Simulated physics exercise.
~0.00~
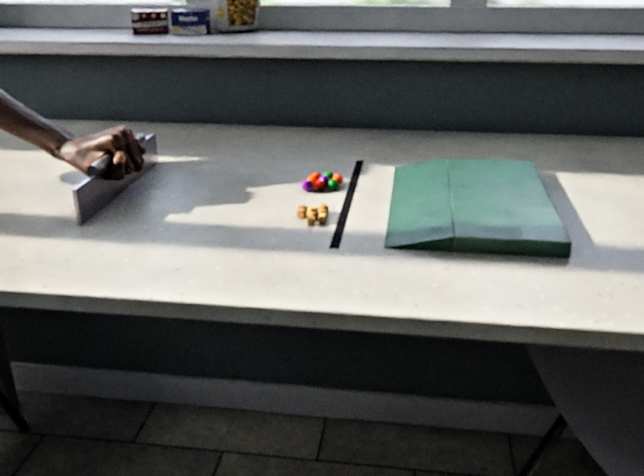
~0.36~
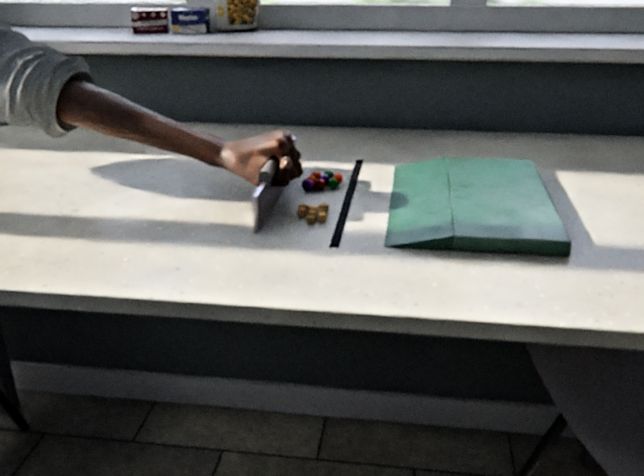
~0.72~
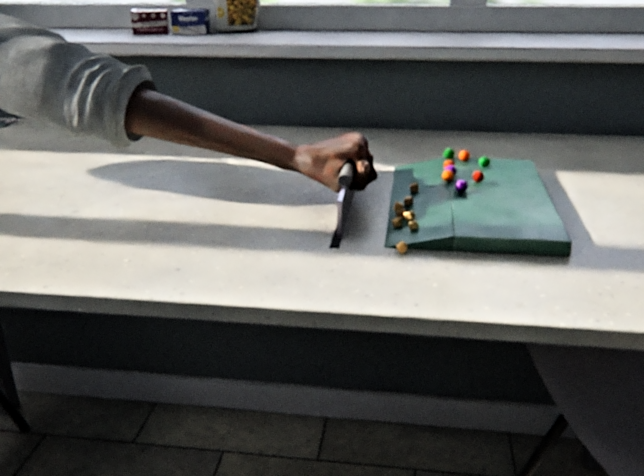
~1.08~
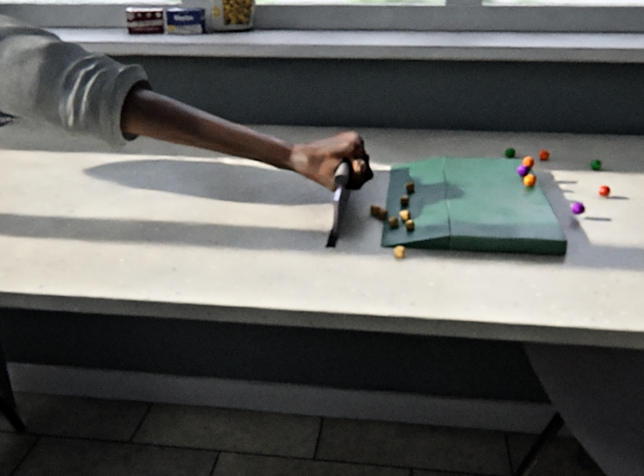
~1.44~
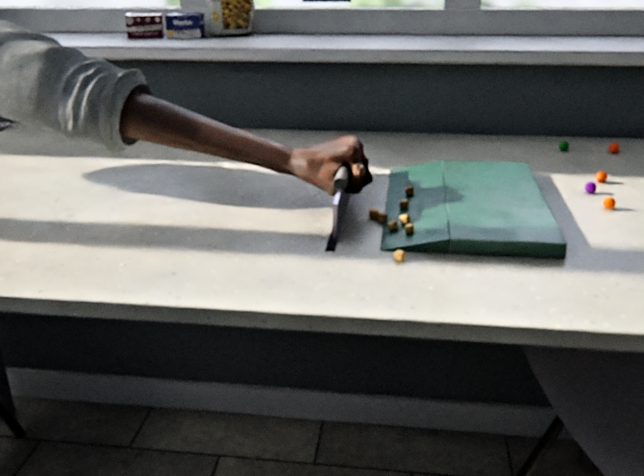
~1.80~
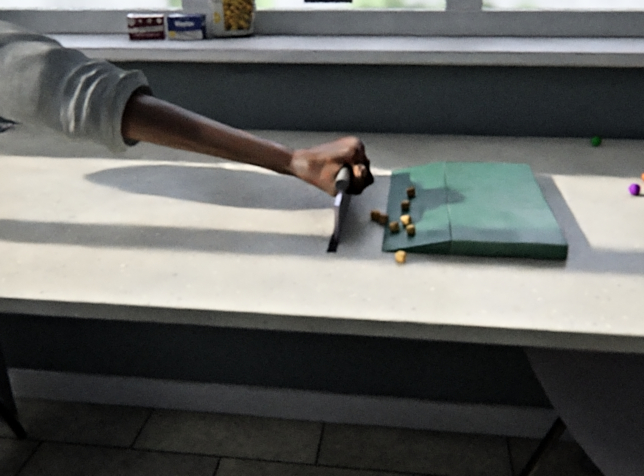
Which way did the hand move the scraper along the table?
The hand moved the scraper to the right, toward the green ramp, until it stopped at the black strip.
